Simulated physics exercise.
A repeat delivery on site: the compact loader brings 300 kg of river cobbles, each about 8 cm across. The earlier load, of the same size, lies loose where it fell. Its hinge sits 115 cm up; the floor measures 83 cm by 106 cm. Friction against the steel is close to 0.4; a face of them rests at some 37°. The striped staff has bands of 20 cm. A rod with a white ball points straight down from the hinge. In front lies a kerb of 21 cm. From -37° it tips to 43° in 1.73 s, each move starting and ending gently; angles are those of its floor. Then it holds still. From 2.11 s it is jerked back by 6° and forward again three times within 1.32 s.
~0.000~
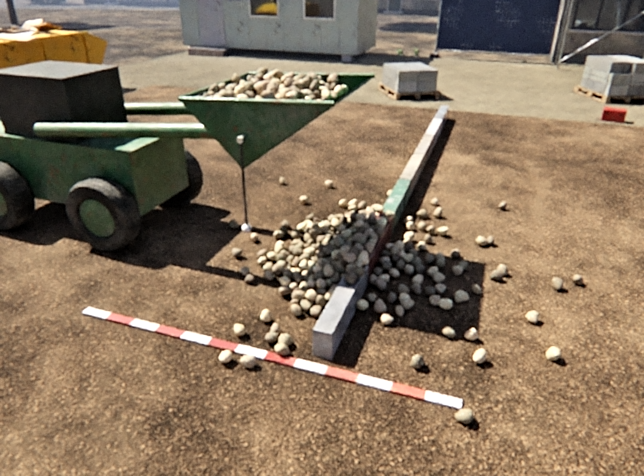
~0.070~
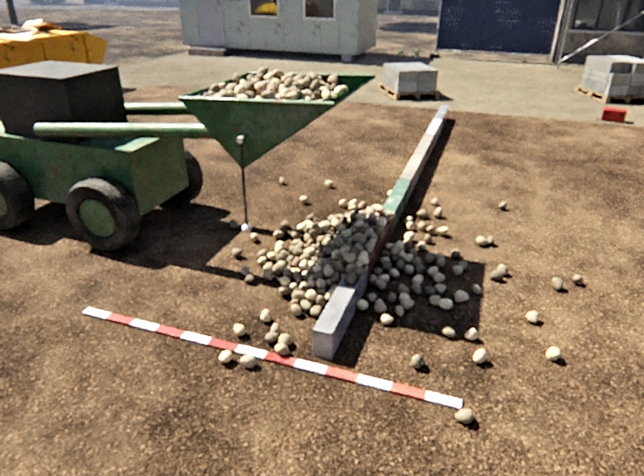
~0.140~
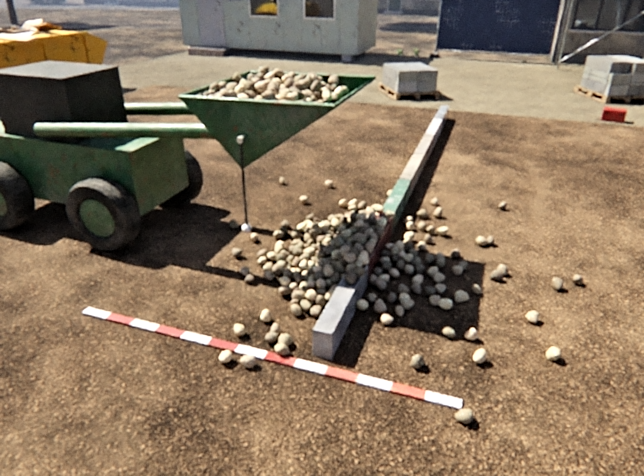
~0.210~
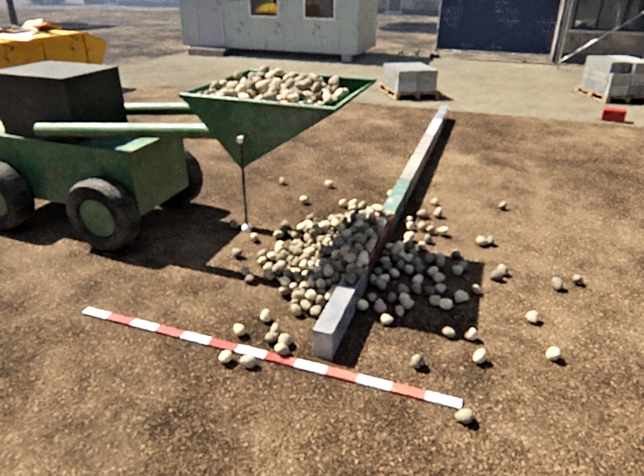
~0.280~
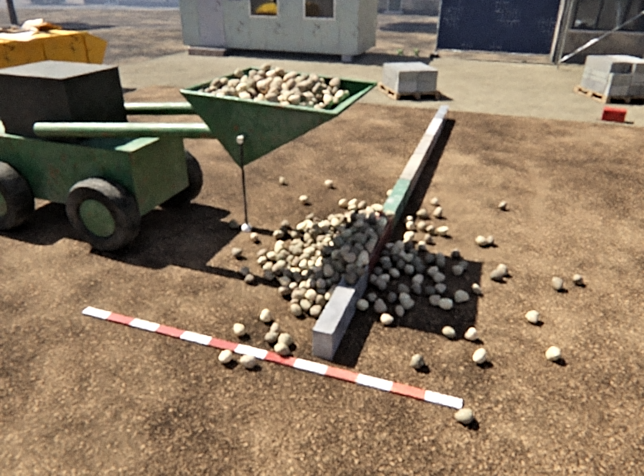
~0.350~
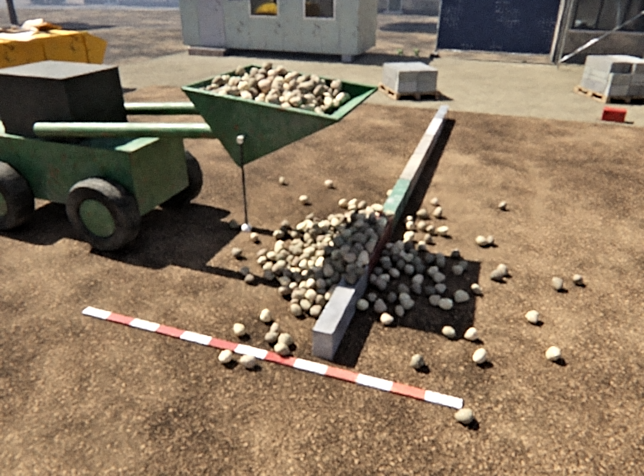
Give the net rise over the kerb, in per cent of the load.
Close to 41 parts in a hundred.
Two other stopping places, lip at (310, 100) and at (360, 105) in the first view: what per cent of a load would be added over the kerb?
First some 20, then 80 per cent.
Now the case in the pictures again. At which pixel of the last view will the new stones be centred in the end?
Near (359, 249).
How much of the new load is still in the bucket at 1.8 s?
About 15 per cent.
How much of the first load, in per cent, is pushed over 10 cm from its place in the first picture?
About 15 per cent.
After 1.3 s the floor is at 31°; in per cent of one load, 98 in the bucket, 83 on this side of the kerb, 19 over the kerb; the foremost stones are at (525, 285).
After 1.8 s the floor is at 43°; in per cent of one load, 16 in the bucket, 148 on this side of the kerb, 36 over the kerb; the foremost stones are at (525, 285).
After 3.9 s the floor is at 43°; in per cent of one load, 0 in the bucket, 139 on this side of the kerb, 61 over the kerb; the foremost stones are at (550, 297).
After 6.5 s the floor is at 43°; in per cent of one load, 0 in the bucket, 139 on this side of the kerb, 61 over the kerb; the foremost stones are at (550, 297). Net gain over the kerb, 41.
